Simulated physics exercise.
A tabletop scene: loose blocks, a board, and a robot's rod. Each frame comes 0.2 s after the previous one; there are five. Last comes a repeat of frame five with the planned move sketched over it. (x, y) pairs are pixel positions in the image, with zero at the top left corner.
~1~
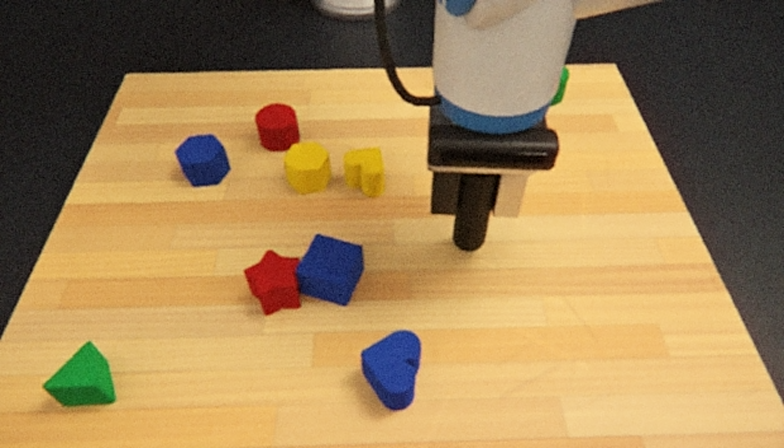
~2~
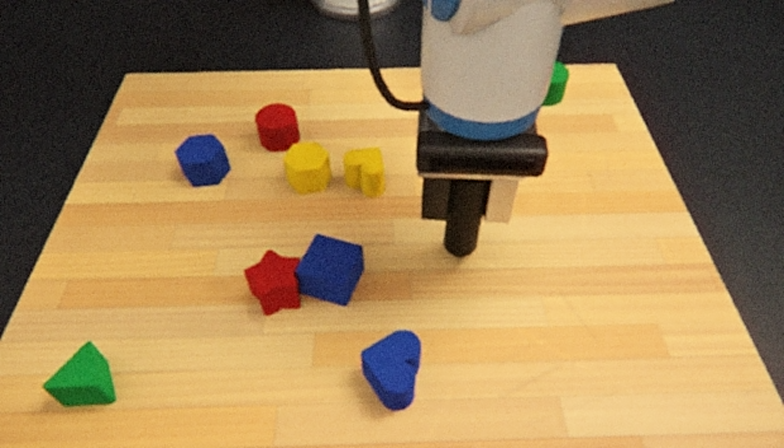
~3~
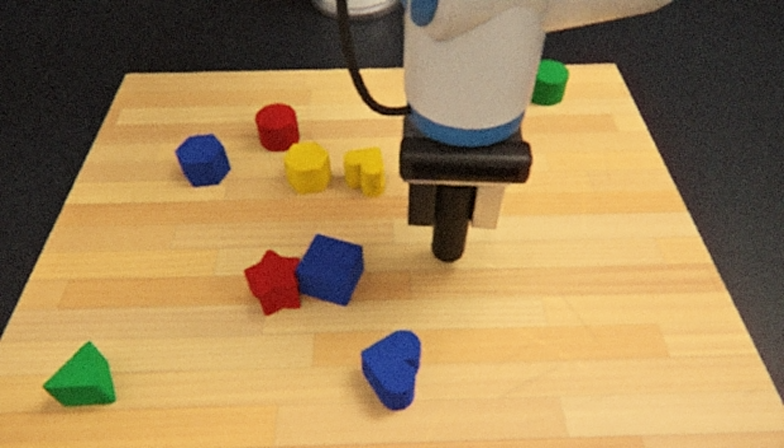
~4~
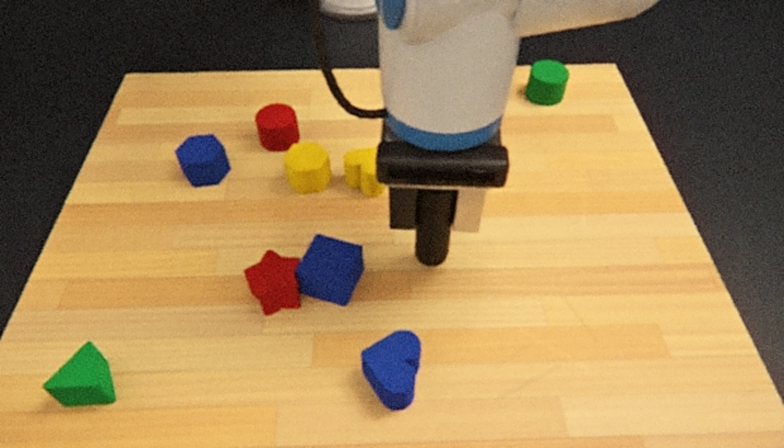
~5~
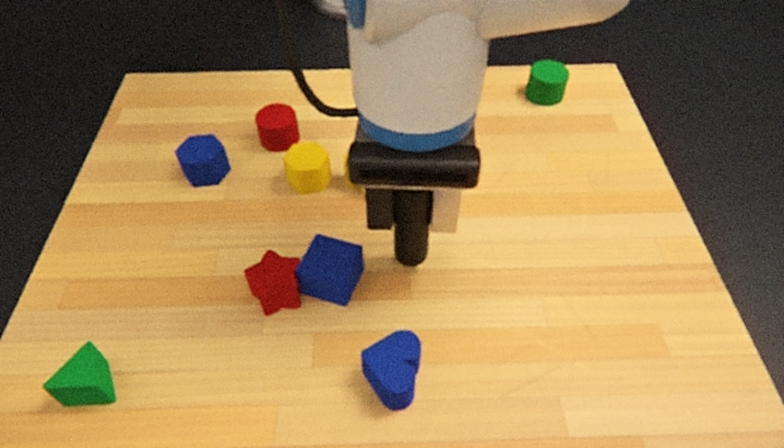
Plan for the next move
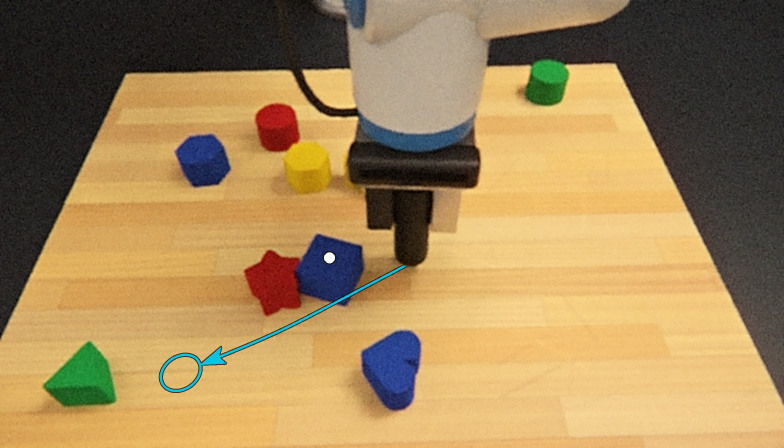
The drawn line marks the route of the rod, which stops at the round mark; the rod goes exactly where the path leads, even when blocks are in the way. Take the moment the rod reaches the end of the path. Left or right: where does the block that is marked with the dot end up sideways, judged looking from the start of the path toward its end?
Slides right.
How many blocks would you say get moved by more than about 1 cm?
Shifted over 1 cm: Two.
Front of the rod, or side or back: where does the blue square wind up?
It ends up beside or behind the rod.
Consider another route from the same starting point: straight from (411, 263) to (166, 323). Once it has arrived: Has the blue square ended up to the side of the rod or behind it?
No, I don't think so.
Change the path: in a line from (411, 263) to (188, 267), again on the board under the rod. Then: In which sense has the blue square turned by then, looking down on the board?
Its spin: Anticlockwise.
The line goes from (411, 263) by way of (343, 299) and (267, 337) to (181, 372); the dot is on the blue square.
What follows on the original path. One third of the way, rod at (340, 292); red star-shaped block at (240, 272); blue square at (296, 267).
Two thirds of the way, rod at (264, 330); red star-shaped block at (207, 265); blue square at (261, 273), turned 40° clockwise.
At the end, rod at (176, 366); green triangular piece unmoved; red star-shaped block at (207, 265); blue square at (261, 273), turned 40° clockwise.
